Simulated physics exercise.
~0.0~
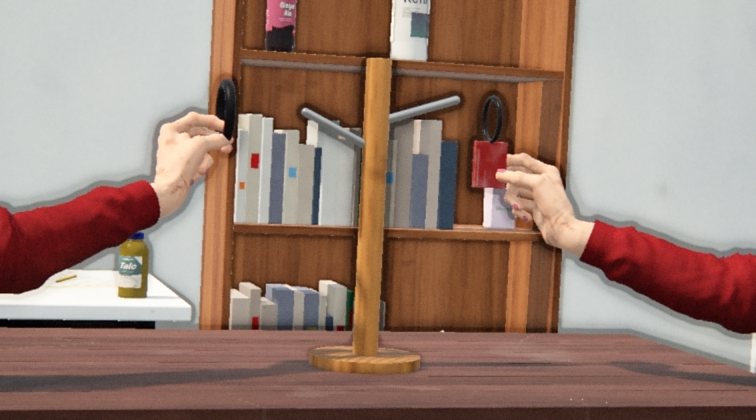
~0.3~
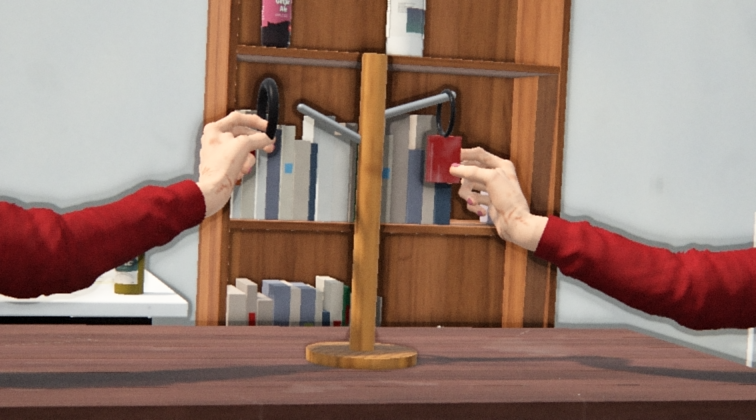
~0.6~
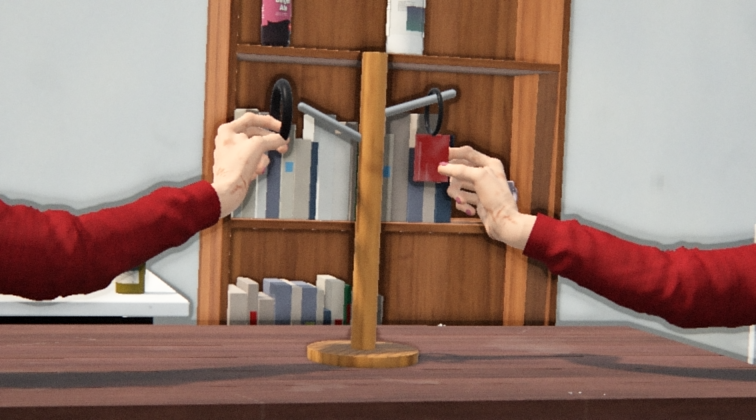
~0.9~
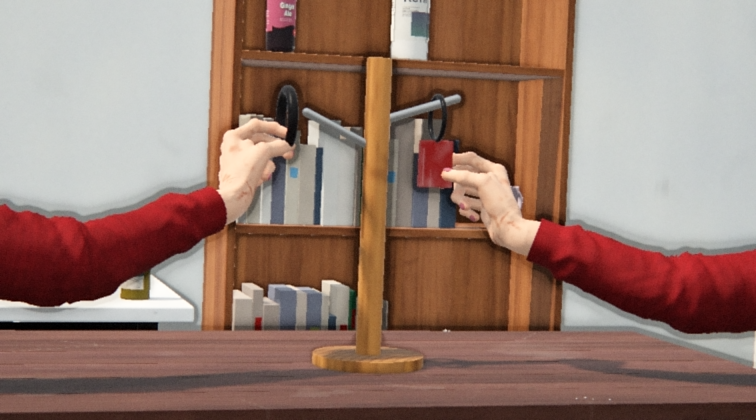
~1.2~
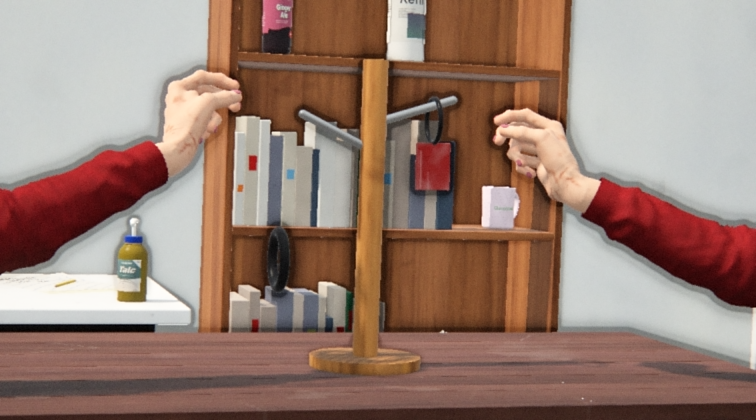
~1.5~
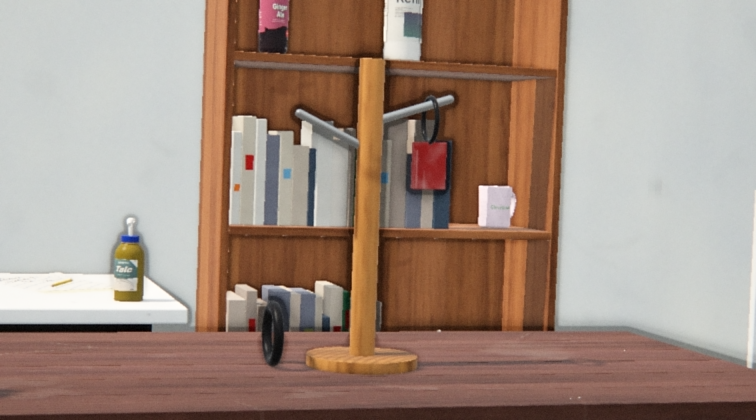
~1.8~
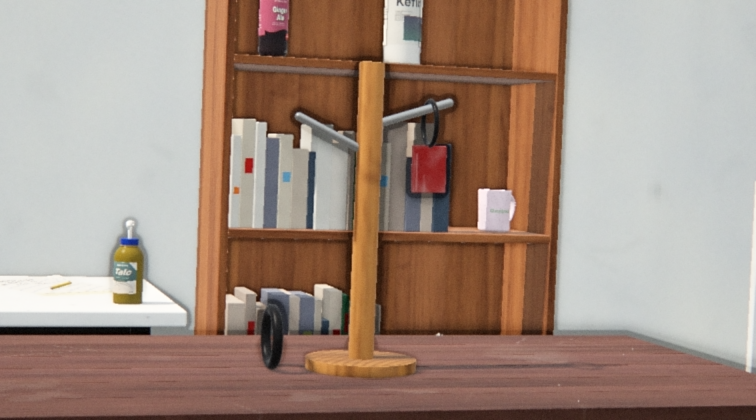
Two red-sleeved arms reach in from the left and right above a dark wooden table, seen from the front with a slight sway, toward a wooden stand with two grey pegs. The left hand holds a black ring and the right hand a red tag hanging from a dark ring, with a brown bookcase behind. Both hands move inward, bringing the ring near the left peg and the tag's loop over the right one. The hands let go and draw back, and the black ring drops. It ends upright on the table left of the stand's base, while the red tag stays hanging.
